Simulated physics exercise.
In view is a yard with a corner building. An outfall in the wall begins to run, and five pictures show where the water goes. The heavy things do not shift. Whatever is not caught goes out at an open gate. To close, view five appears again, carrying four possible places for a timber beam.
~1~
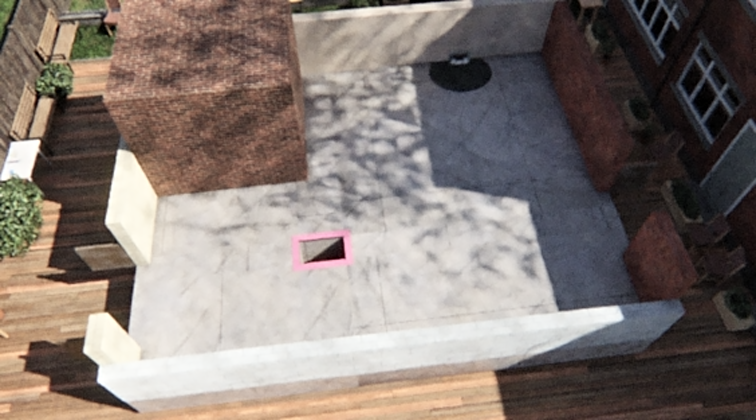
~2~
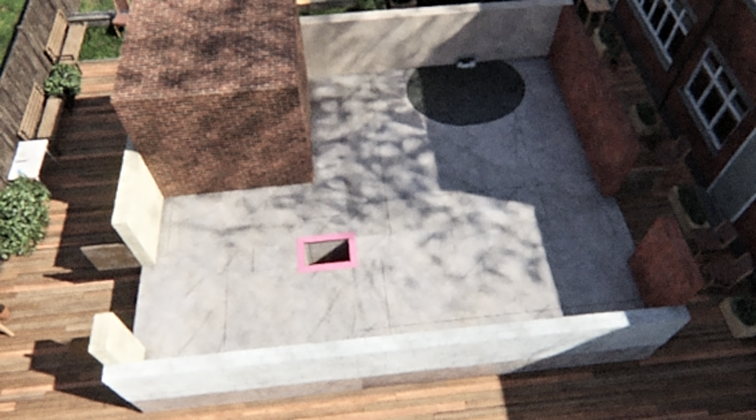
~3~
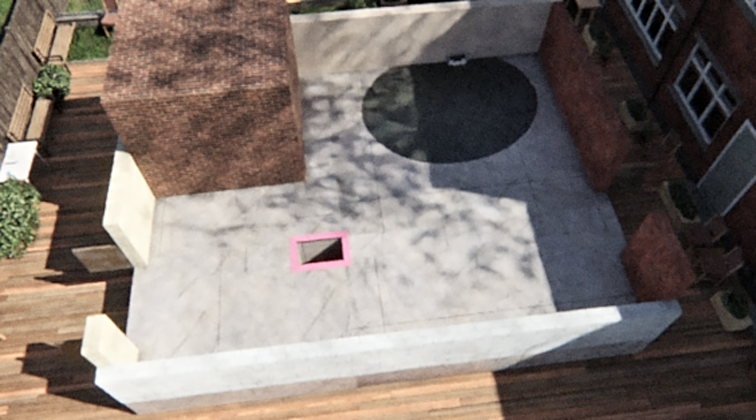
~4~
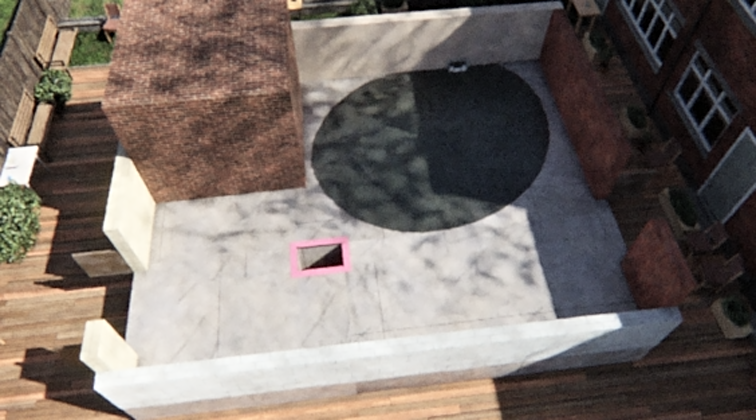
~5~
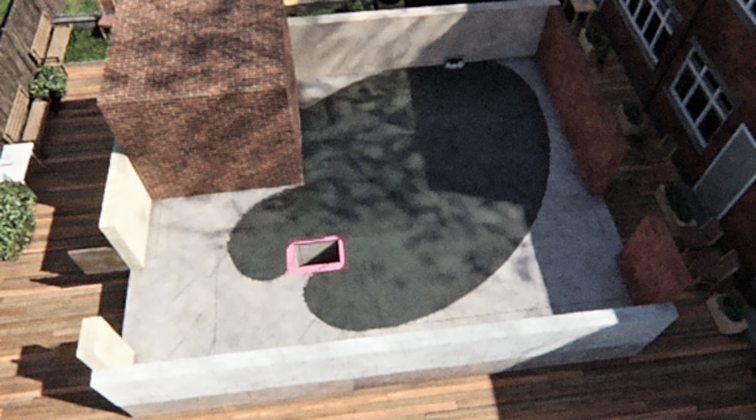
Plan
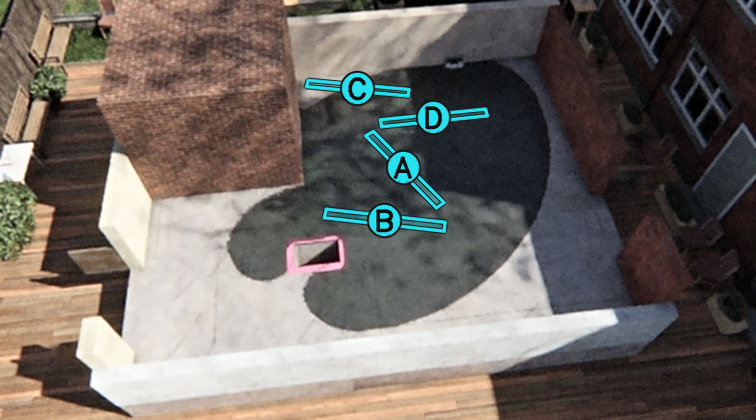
In a walled yard with a brick corner building, a small dark patch of wet appears by an outlet at the far wall. It widens into a large rounded pool, spreading toward the near side and left past the building, then curls around the pink-edged drain, which begins taking water.
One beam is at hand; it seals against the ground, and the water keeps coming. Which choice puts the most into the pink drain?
I would pick place D.
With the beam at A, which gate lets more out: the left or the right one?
The left gate.
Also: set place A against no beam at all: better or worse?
Place A is worse.
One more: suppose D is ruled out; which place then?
C.
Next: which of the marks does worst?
Here it is place B.
On the marked copy, A from (369, 133) to (440, 205); B from (325, 213) to (444, 226); C from (307, 83) to (408, 92); D from (380, 123) to (486, 112).
With A, about 20 % of the stream goes into the pink drain, about 80 % out by the gates.
With B, about 8 % of the stream goes into the pink drain, about 91 % out by the gates.
With C, about 34 % of the stream goes into the pink drain, about 66 % out by the gates.
With D, about 44 % of the stream goes into the pink drain, about 56 % out by the gates.
